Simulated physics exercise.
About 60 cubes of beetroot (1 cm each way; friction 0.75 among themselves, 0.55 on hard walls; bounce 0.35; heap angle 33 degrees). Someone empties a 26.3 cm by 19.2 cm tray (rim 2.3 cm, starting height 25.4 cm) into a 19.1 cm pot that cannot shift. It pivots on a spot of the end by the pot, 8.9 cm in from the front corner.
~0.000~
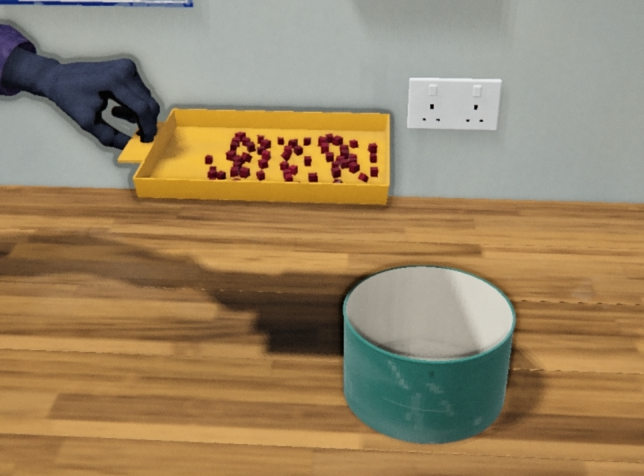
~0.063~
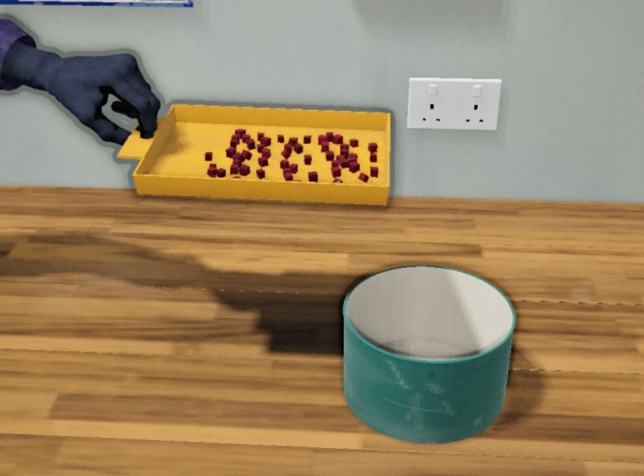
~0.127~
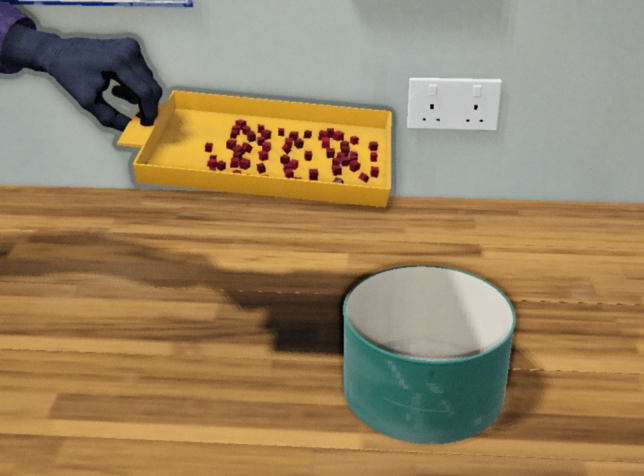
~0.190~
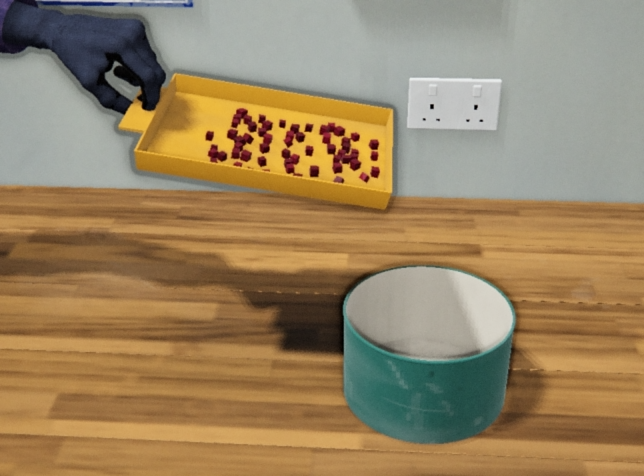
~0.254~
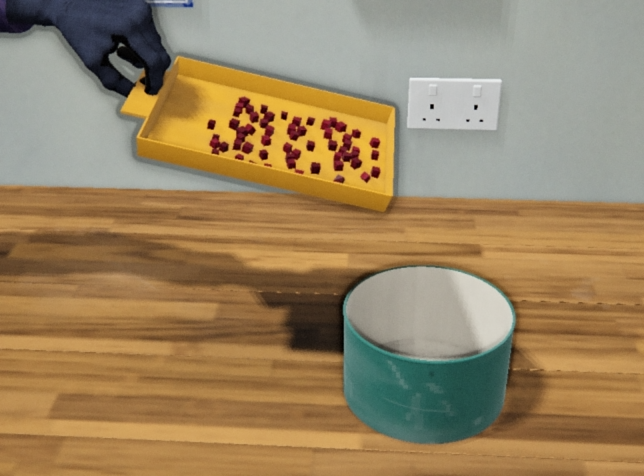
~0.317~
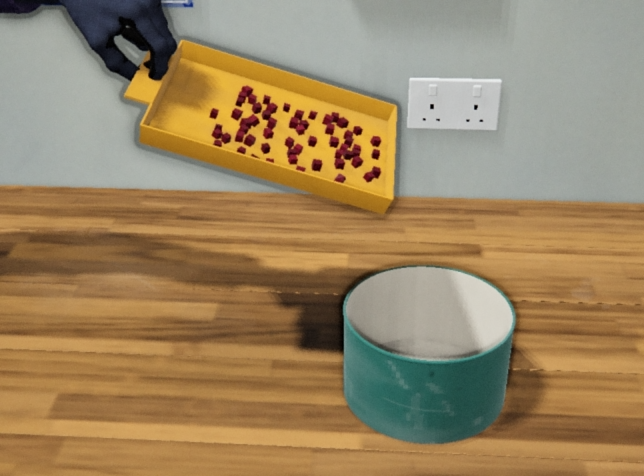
Gloved hand raising the handle end of a yellow tray of small dark red cubes, slanting it down rightward above a green pot.
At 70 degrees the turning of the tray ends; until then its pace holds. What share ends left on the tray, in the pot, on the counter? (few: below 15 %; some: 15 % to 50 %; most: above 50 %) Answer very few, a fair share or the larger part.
Tray: The larger part, pot: A fair share, counter: Very few.
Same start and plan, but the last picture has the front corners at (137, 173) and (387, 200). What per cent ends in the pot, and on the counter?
Pot 5, counter 0.
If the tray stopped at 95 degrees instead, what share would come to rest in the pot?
It would be near 95 per cent.
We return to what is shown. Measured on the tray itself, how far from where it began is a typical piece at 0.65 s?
About 4 cm.
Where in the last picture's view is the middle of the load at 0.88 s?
At about (376, 182).
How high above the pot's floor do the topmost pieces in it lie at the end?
About 1.0 cm.
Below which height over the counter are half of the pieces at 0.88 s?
Some 26 cm.
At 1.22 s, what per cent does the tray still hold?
About 80 per cent.
Then, at 0.65 s, tilt 44 degrees; the tray holds 100 %, the pot 0 %.
After 0.88 s, tilt 61 degrees; the tray holds 90 %, the pot 0 %.
Then, at 1.22 s, tilt 70 degrees; the tray holds 80 %, the pot 20 %.
In the end, at 2.4 s, tray 75 %, pot 25 %, counter 0 %.
